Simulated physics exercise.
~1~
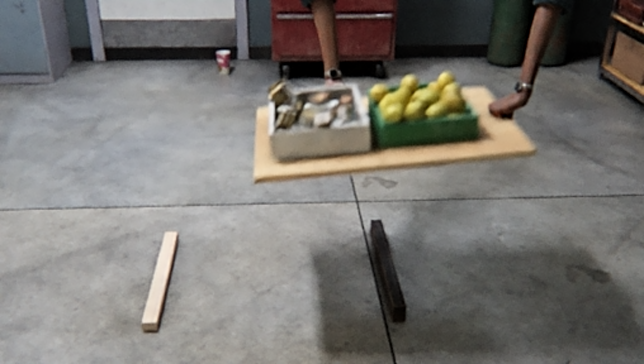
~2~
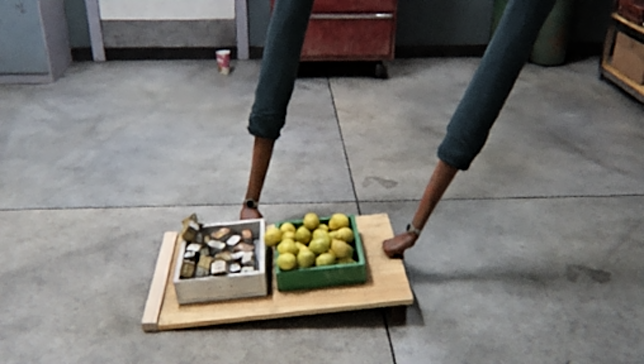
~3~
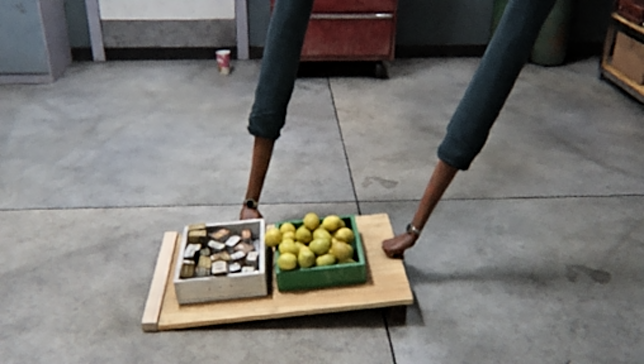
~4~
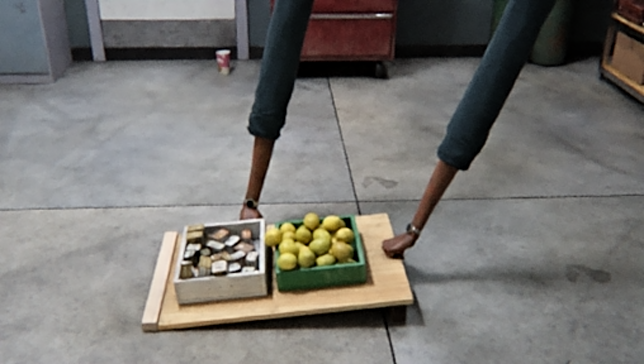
A person swung a wooden board holding a white tray of small cartons and a green tray of lemons down to the left onto two strips on the floor, then held it there, slightly tilted, with nearly all the goods still in their trays.
